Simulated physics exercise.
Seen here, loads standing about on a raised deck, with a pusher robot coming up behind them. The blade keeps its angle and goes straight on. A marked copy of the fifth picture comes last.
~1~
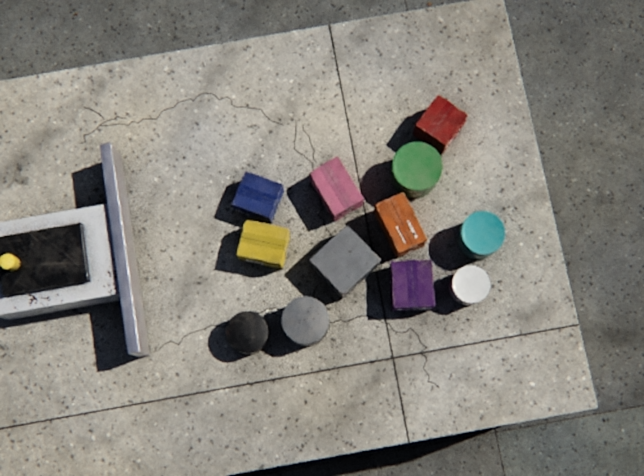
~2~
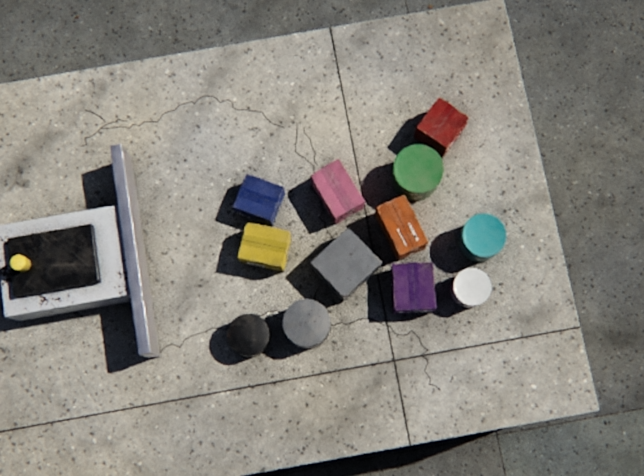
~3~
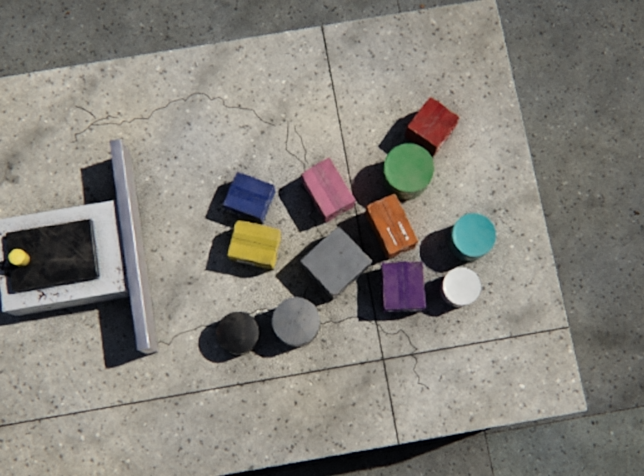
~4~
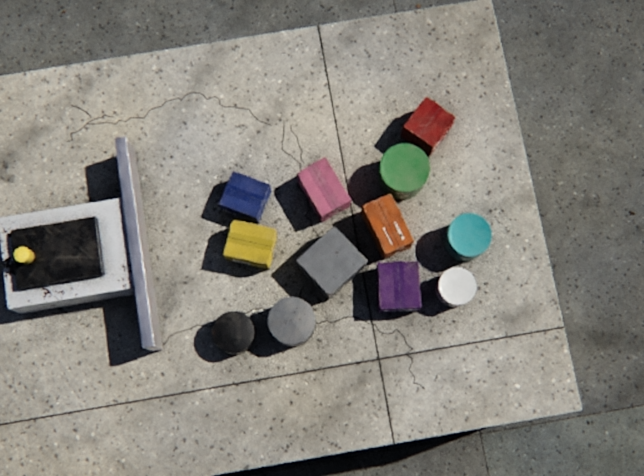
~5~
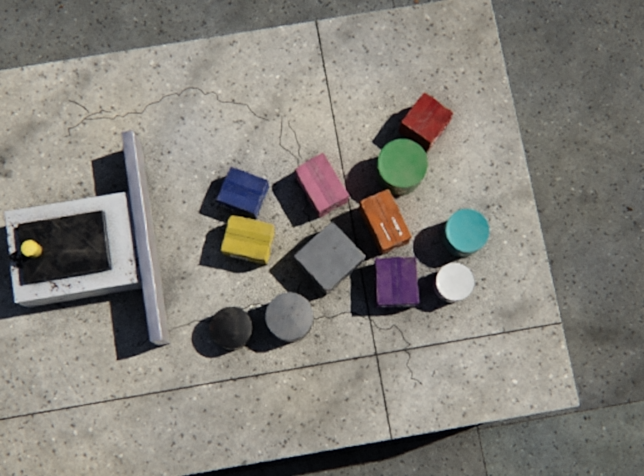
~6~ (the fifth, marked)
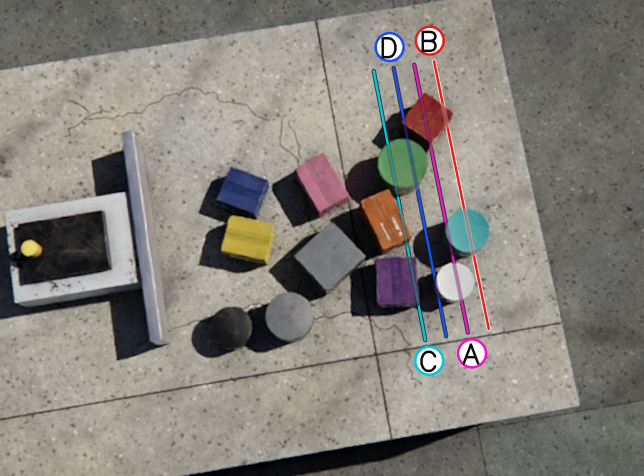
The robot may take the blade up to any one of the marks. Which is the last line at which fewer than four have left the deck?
No farther than B.
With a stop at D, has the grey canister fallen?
No.
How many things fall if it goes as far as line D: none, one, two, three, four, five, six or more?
The count is none.
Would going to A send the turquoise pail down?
By then, yes.
On the marked copy, A at (440, 195); B at (461, 192); C at (399, 202); D at (419, 198).
With B. Early on, robot (189, 226); black canister (303, 327); grey canister (346, 315).
Further on, robot (305, 207); turquoise pail (490, 230); green pail (471, 154).
At the end, robot (395, 192); green pail over the edge; turquoise pail over the edge; two fallen.
As for the rest, A is within the limit but short; C is within the limit but short; D is within the limit but short.
